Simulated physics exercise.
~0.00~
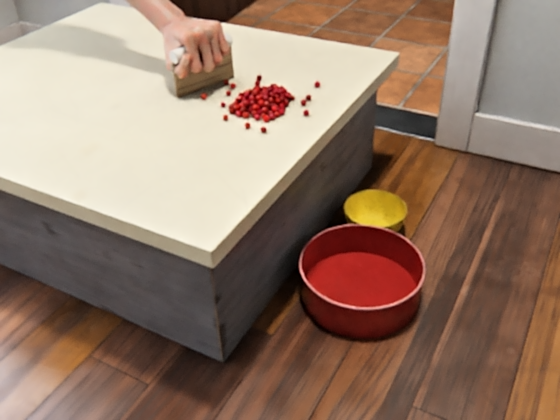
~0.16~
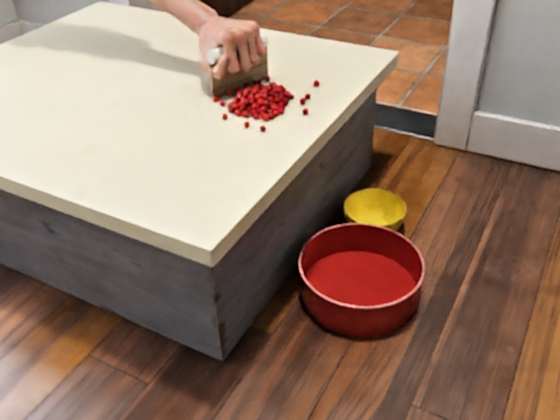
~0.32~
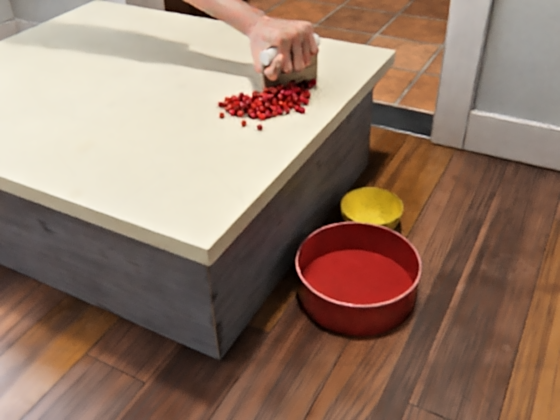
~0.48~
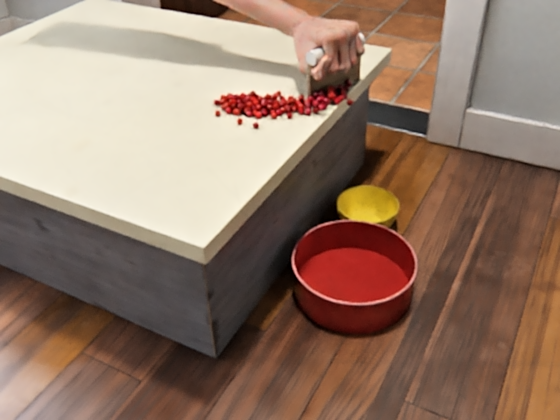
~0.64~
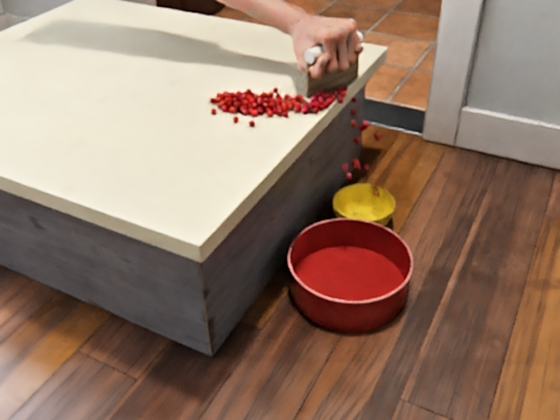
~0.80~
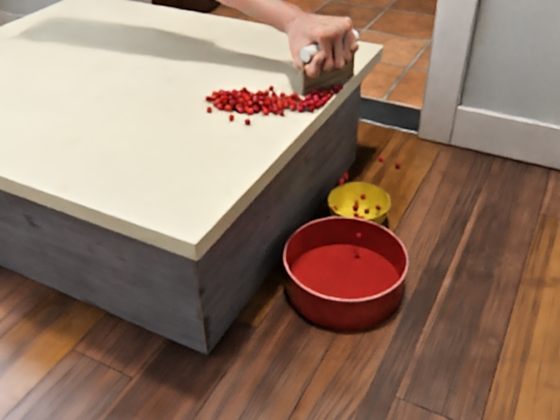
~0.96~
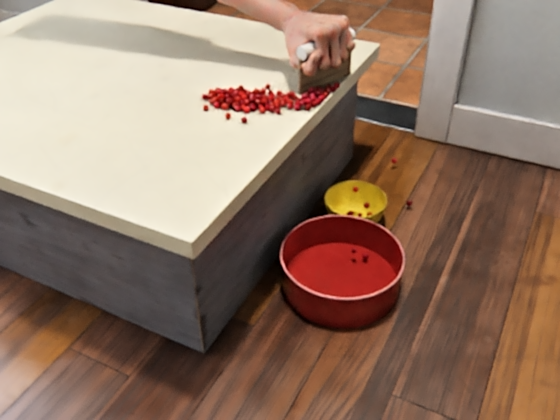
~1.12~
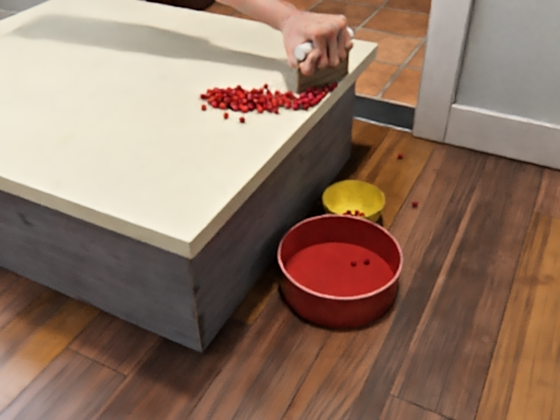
In this clip, a hand slides a scraper to the right across a pale tabletop, pushing a pile of small red berries to the edge, where it stops. A few berries fall toward the yellow bowl and red pot below, while most remain on top.
